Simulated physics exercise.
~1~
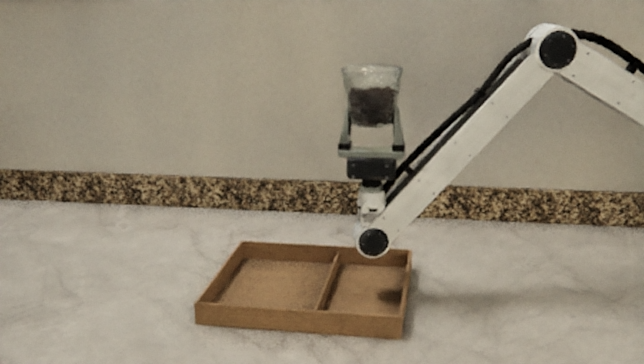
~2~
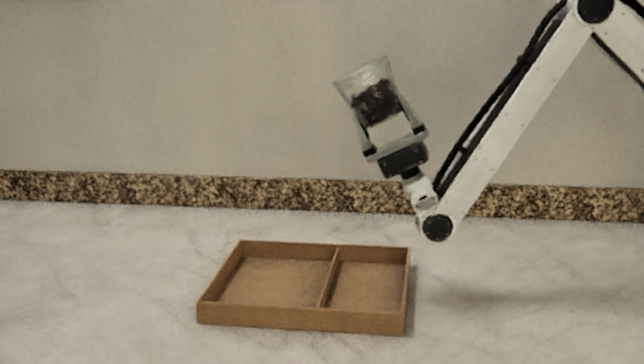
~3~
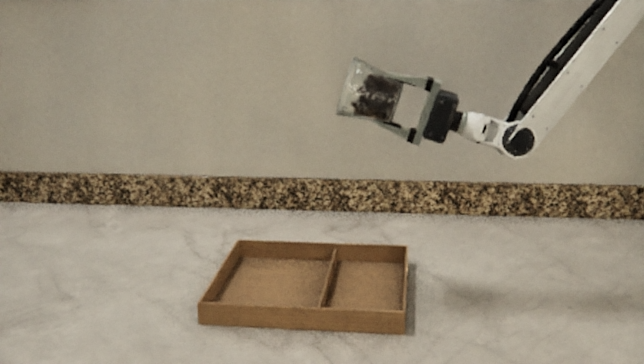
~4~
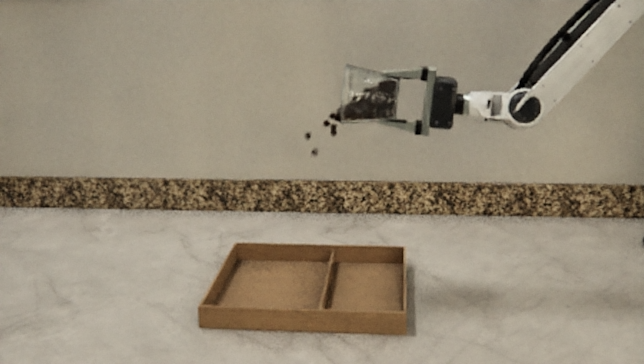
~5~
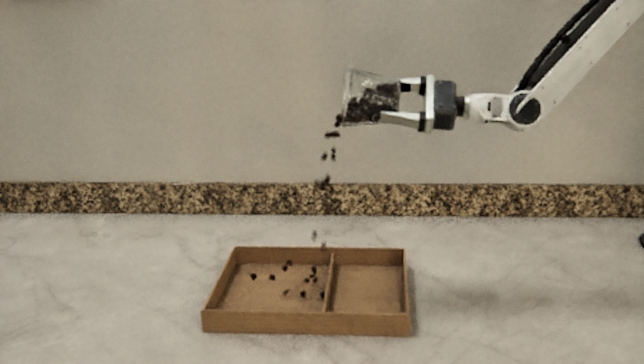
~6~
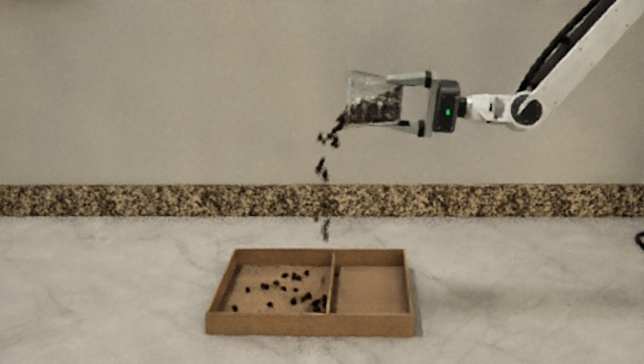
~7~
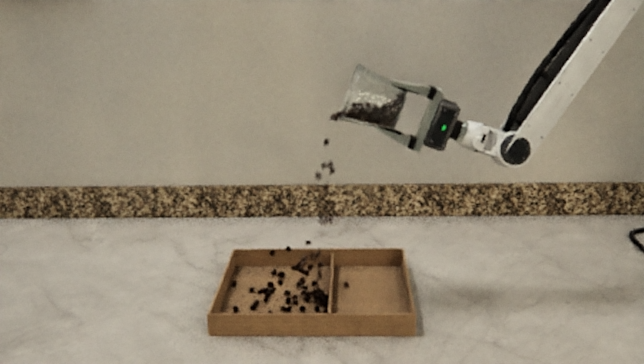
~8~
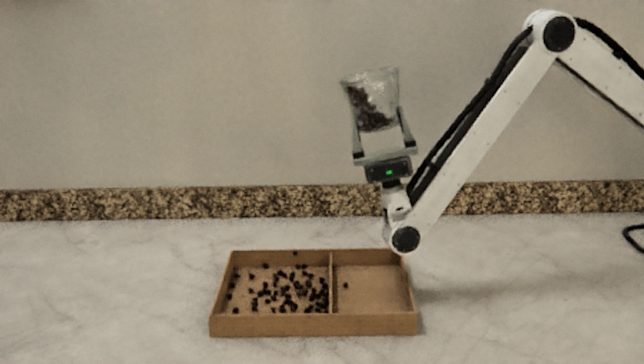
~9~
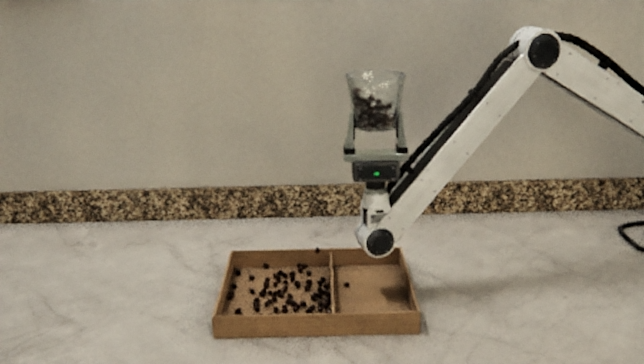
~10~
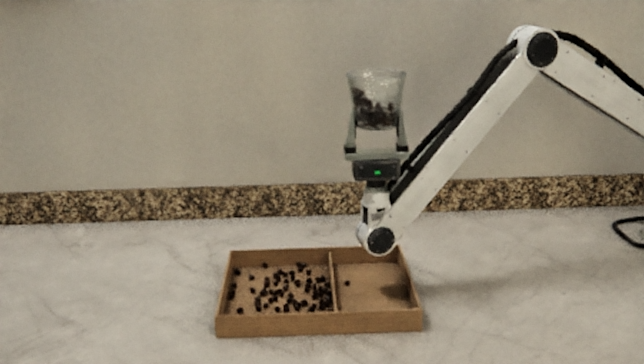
Robot arm tipping a clear beaker of dark beans, spilling some into a divided tray's left side, then righting it still partly full.
